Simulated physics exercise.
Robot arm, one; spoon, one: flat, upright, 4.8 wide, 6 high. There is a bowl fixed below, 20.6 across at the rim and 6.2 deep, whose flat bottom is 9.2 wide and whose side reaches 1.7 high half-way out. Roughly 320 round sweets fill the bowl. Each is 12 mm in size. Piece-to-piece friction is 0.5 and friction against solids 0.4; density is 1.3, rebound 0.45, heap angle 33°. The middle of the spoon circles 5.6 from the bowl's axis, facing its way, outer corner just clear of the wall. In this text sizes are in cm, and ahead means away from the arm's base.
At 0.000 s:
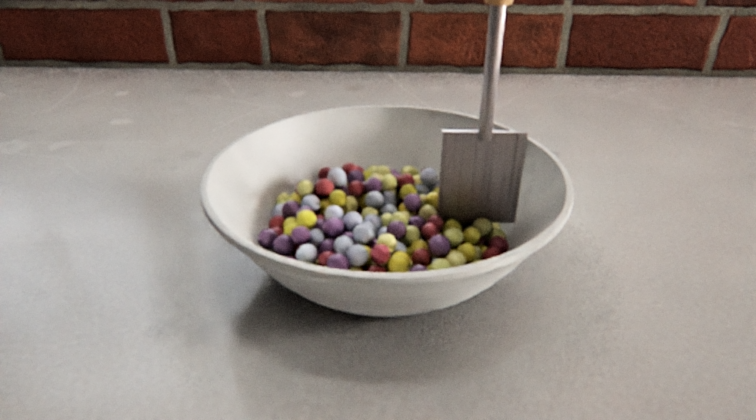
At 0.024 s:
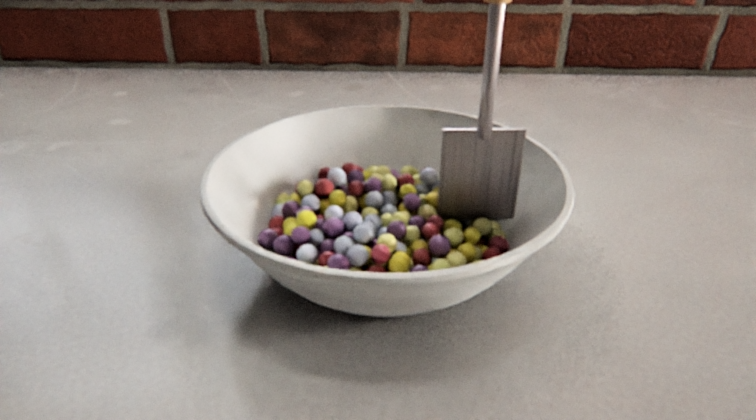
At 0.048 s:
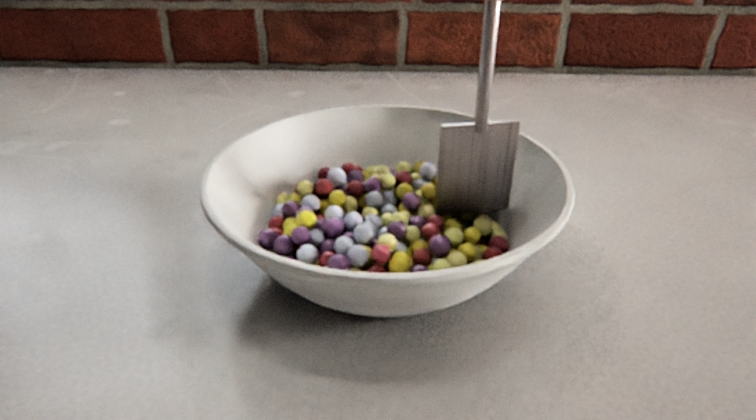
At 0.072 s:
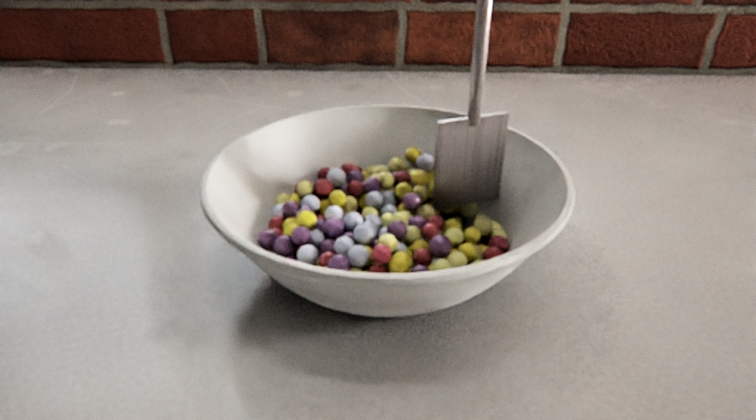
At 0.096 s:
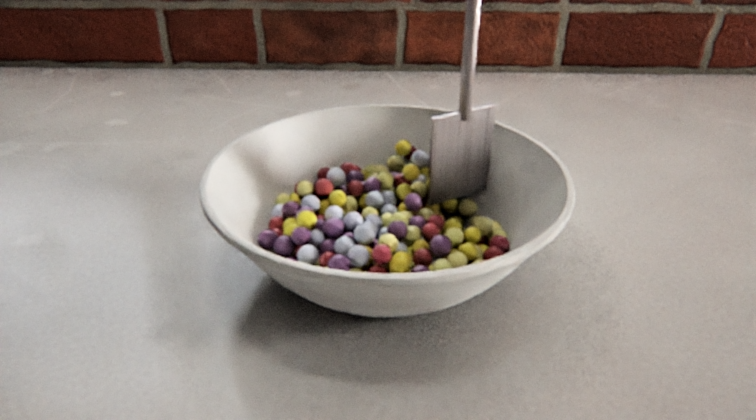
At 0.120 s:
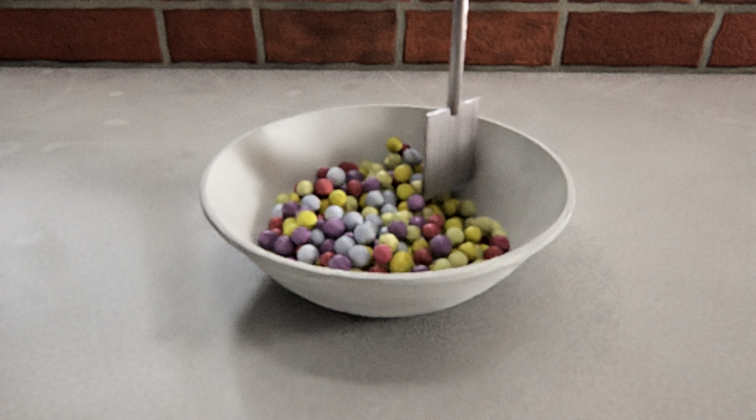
In a pale bowl, a metal spatula sweeps back and leftward, pushing colourful round sweets.
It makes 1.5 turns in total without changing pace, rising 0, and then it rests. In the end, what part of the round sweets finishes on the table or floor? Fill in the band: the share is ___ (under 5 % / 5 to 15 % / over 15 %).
The share is 5 to 15 %.
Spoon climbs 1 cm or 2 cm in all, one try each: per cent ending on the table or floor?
Near 5 in a hundred, then 0 in a hundred.
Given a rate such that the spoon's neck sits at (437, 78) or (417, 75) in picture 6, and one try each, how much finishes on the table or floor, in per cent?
It comes to close to 15 per cent and close to 30 per cent.
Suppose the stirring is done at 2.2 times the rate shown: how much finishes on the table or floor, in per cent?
Estimated share: Close to 35 per cent.
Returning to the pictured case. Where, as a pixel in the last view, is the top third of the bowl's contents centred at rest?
It is centred around (323, 236).
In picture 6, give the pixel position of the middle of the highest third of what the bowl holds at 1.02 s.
Near (382, 158).
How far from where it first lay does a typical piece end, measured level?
I'd put it at roughly 6 centimetres.
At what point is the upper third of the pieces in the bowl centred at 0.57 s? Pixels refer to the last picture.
Around pixel (375, 252).
After 0.57 s, 238° round, highest piece 8 above the table; 313 in the bowl, 3 on the table or floor, 2 in flight or on the tool.
After 1.02 s, 74° round, highest piece 8 above the table; 301 in the bowl, 11 on the table or floor, 6 in flight or on the tool.
After 1.45 s, 180° round, highest piece 6 above the table; 287 in the bowl, 31 on the table or floor.
After 2.15 s, 180° round, highest piece 6 above the table; 287 in the bowl, 31 on the table or floor.
At rest, 287 in the bowl, 31 on the table or floor. That is 10 % on the table or floor.
